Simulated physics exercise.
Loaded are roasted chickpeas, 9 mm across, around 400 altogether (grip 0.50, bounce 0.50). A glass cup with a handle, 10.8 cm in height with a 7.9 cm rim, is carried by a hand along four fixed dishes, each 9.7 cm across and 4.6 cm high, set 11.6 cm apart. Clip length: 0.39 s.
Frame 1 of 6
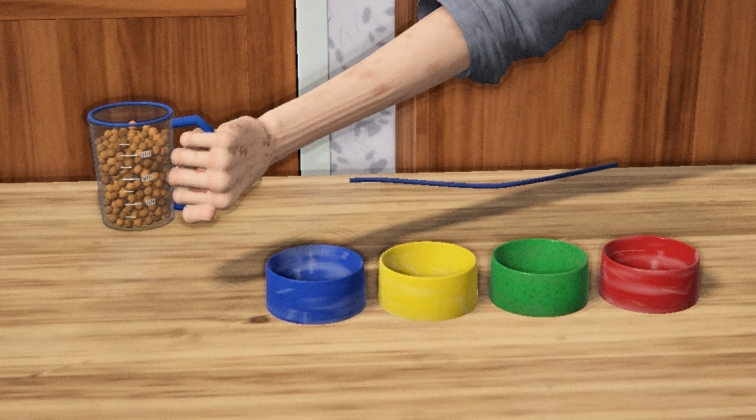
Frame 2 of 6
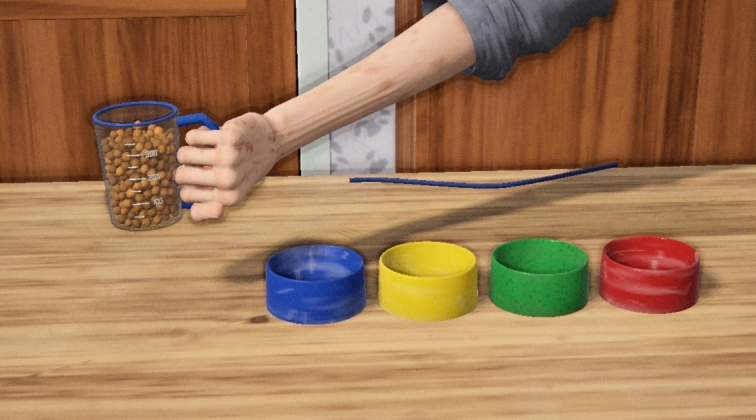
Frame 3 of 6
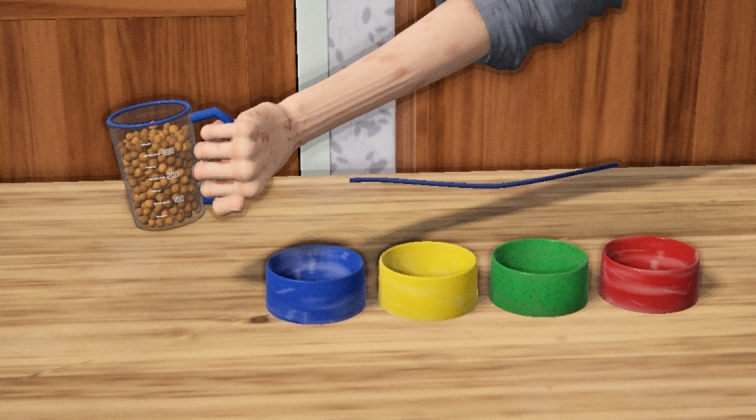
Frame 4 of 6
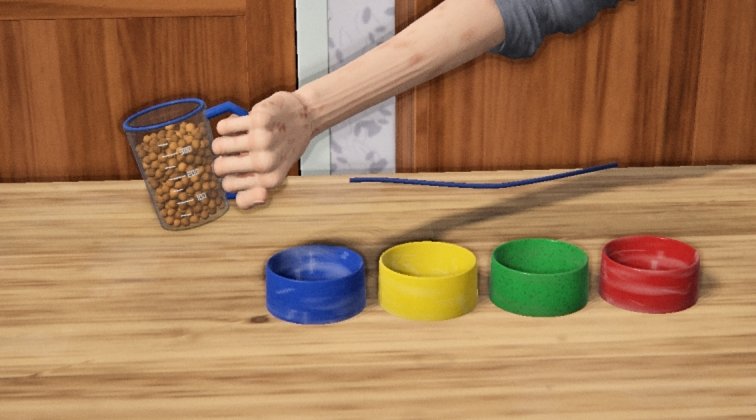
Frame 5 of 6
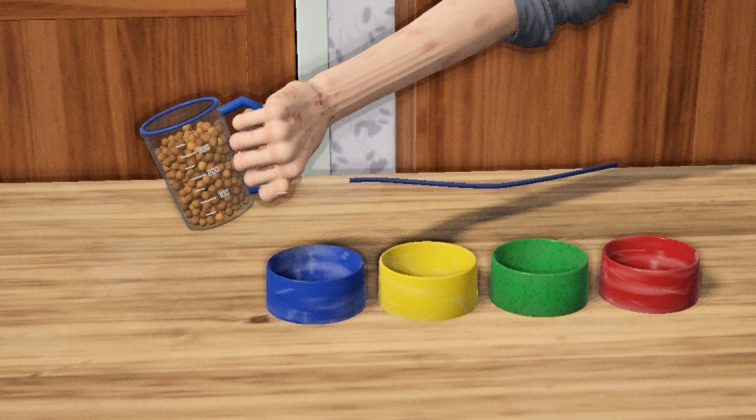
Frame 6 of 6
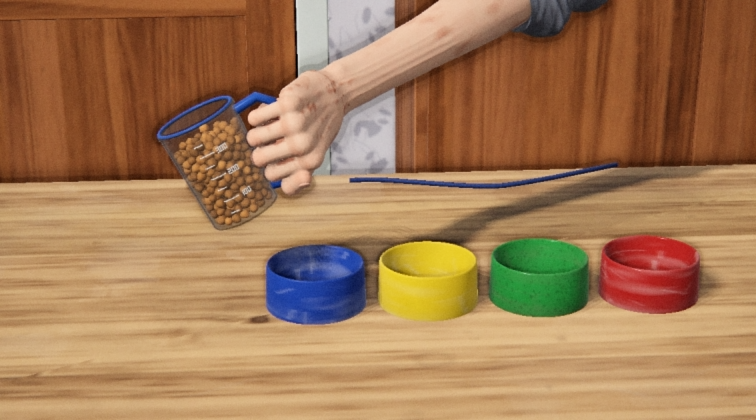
A hand moving a clear cup of roasted chickpeas rightward while tilting it left, behind four coloured dishes on a wooden table.
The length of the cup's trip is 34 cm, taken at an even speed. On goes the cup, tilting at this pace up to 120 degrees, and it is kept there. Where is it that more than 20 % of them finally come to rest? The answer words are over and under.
Red dish: Under. Blue dish: Under. Green dish: Under. Yellow dish: Over. Counter: Under.
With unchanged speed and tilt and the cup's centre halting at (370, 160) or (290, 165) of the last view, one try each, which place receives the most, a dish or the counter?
Try 1 - blue; try 2 - counter.
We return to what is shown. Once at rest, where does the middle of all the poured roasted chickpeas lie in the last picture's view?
I'd put it at about (416, 278).
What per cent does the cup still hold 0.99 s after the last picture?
Reading: Approx. 95 %.
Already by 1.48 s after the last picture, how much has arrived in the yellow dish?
I'd say around 70 per cent.
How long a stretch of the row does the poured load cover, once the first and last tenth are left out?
Spread: Around 8 cm.
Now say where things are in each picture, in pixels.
In the first frame, cup at (135, 167), tilt 0 degrees, lip at (90, 115), moved 0.0 cm; middle of the pieces at (136, 174); blue dish at (315, 263); yellow dish at (428, 260); green dish at (540, 257); red dish at (651, 253).
In the second frame, cup at (142, 167), tilt 2 degrees, lip at (95, 116), moved 0.6 cm; middle of the pieces at (143, 174).
In the third frame, cup at (160, 166), tilt 7 degrees, lip at (109, 120), moved 2.5 cm; middle of the pieces at (162, 173).
In the fourth frame, cup at (180, 166), tilt 13 degrees, lip at (125, 124), moved 4.4 cm; middle of the pieces at (183, 172).
In the fifth frame, cup at (200, 165), tilt 19 degrees, lip at (142, 129), moved 6.4 cm; middle of the pieces at (204, 172).
In the sixth frame, cup at (221, 165), tilt 25 degrees, lip at (159, 134), moved 8.4 cm; middle of the pieces at (225, 171); blue dish at (315, 263); yellow dish at (428, 260); green dish at (540, 257); red dish at (651, 253).
Then, 0.60 s after the last picture, tilt 70 degrees; cup holds 100 %.
Then, 0.99 s after the last picture, tilt 99 degrees; cup holds 95 %.
Then, 1.48 s after the last picture, tilt 120 degrees; cup holds 25 %, yellow 70 %.
In the end, red 0 %, blue 0 %, green 0 %, yellow 85 %, counter 10 %.
